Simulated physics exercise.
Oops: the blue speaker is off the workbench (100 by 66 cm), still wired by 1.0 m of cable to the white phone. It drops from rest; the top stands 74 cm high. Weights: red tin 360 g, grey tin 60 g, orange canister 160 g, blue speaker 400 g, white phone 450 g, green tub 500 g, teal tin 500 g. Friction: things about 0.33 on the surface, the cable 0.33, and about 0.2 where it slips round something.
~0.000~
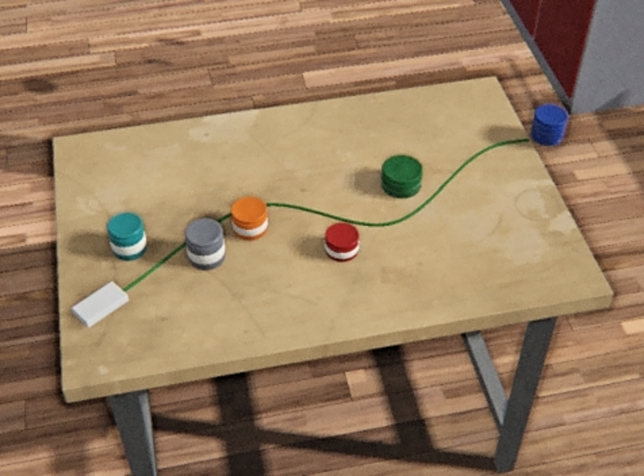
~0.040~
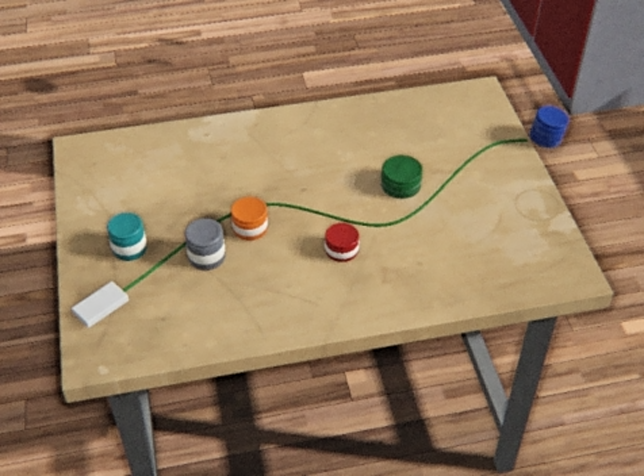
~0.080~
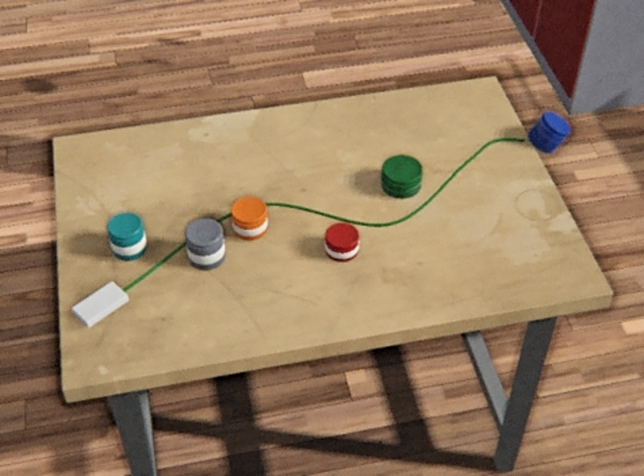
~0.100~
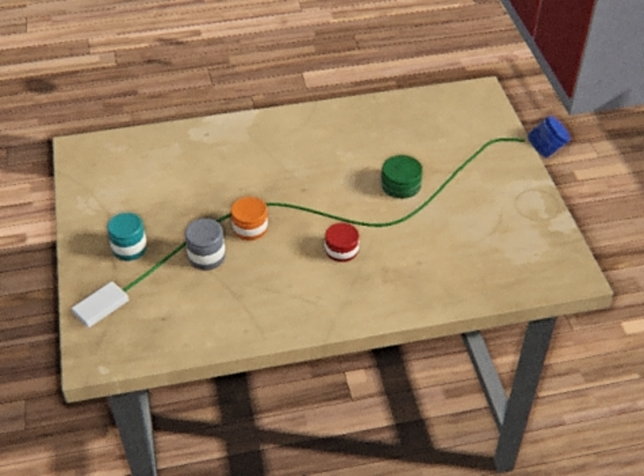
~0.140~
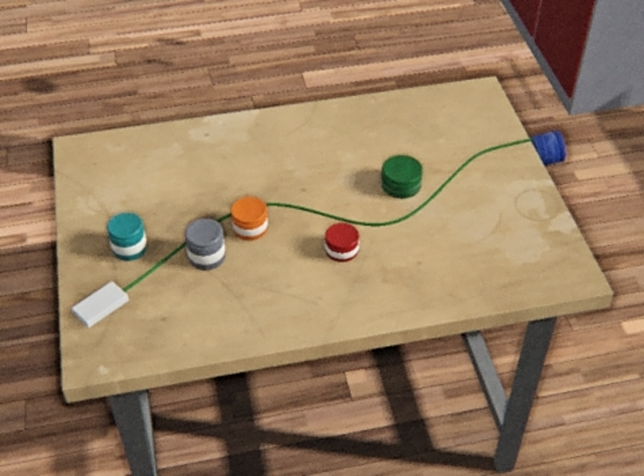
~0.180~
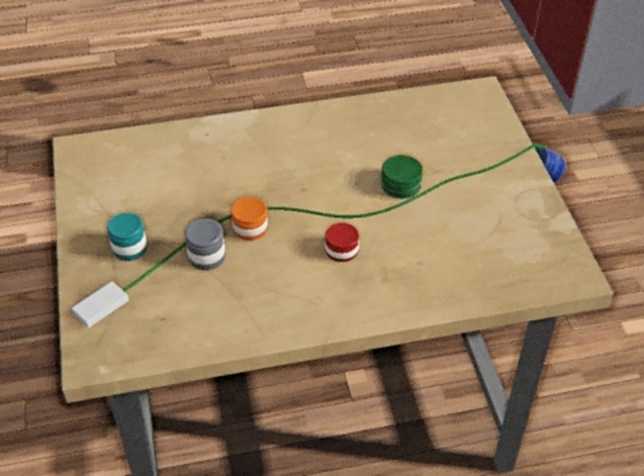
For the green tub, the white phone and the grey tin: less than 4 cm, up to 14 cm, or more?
Result: Green tub barely shifts, white phone reaches the top band, grey tin moves a moderate way.
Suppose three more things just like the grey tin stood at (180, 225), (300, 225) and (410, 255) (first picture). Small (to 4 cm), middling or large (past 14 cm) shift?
In that order: Small, middling, small.
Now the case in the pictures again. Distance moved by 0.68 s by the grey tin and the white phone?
About: Grey tin 6 cm, white phone 15 cm.
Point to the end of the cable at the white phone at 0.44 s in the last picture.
At about (154, 275).
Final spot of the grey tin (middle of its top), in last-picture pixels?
Around (242, 254).
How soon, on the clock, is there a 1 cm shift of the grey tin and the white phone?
About: Grey tin 0.28 s, white phone 0.26 s.
After 0.4 s, the cable's tail end at (154, 275); white phone 7 cm off its start, grey tin 5 cm off its start, blue speaker over the edge.
After 0.7 s, the cable's tail end at (188, 270); white phone 13 cm off its start, grey tin 6 cm off its start, orange canister 14 cm off its start.
After 0.9 s, the cable's tail end at (222, 259); white phone 19 cm off its start at (197, 262), grey tin 8 cm off its start at (235, 252), orange canister 14 cm off its start at (281, 255).
After 1.2 s, the cable's tail end at (272, 247); white phone 29 cm off its start, grey tin 9 cm off its start, orange canister 14 cm off its start.
After 2.4 s, the cable's tail end at (397, 215); white phone 55 cm off its start at (374, 215), grey tin 9 cm off its start at (242, 254), green tub 0 cm off its start at (402, 167), blue speaker over the edge.
